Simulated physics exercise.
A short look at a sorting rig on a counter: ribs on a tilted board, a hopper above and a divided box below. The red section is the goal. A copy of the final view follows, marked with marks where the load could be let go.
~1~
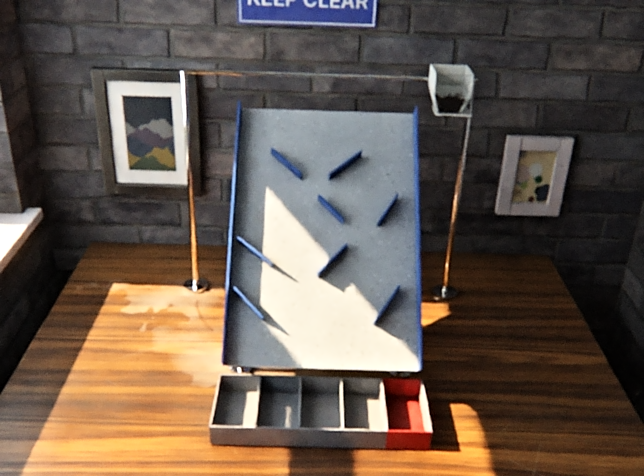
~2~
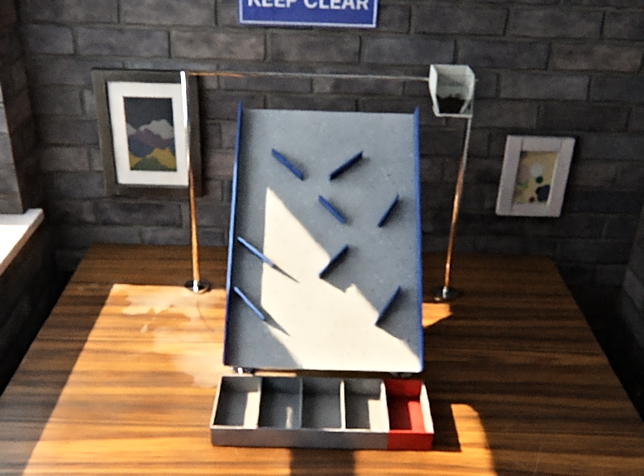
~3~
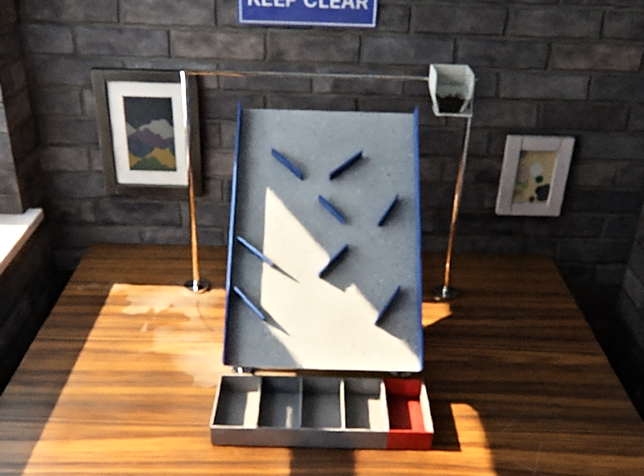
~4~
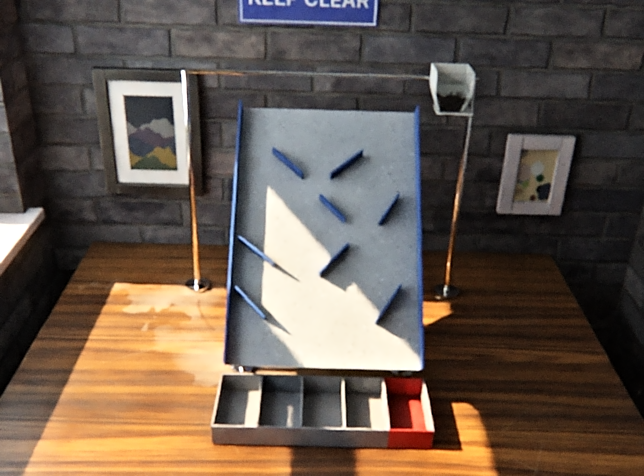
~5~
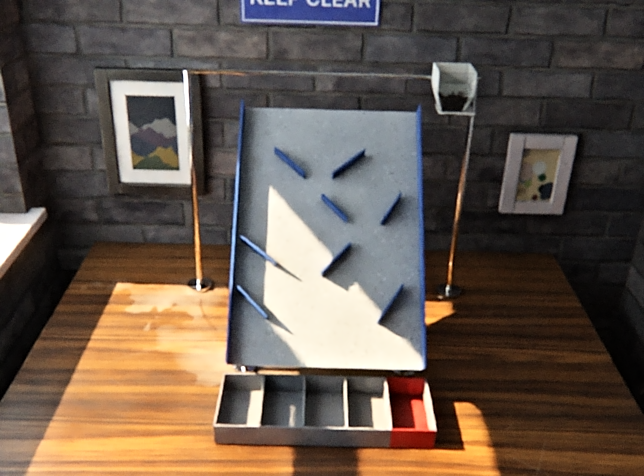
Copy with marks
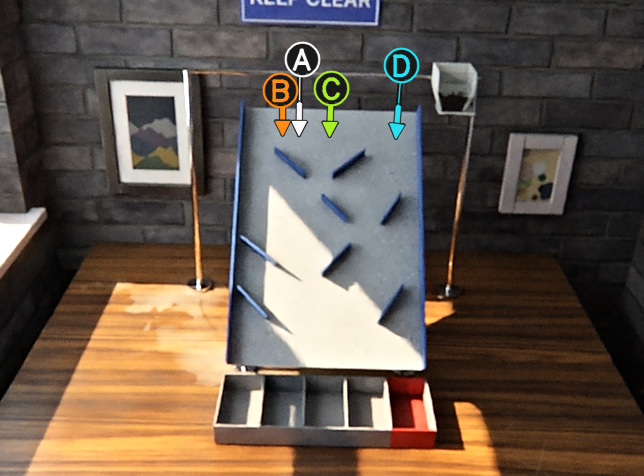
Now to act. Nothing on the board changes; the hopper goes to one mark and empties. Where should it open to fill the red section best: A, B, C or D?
Mark D.
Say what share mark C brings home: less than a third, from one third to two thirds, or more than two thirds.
Mark C gives less than a third.
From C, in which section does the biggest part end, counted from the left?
It is the second one.
On the marked copy, mark A meets the board at (299, 130); mark B meets the board at (282, 130); mark C meets the board at (329, 131); mark D meets the board at (396, 133).
With A, none at all in the red section, all but a few in other sections.
With B, none at all in the red section, all but a few in other sections, only a few held on the board, only a few outside the box.
With C, none at all in the red section, all but a few in other sections, only a few outside the box.
With D, close to a third in the red section, close to half in other sections, a small share outside the box.
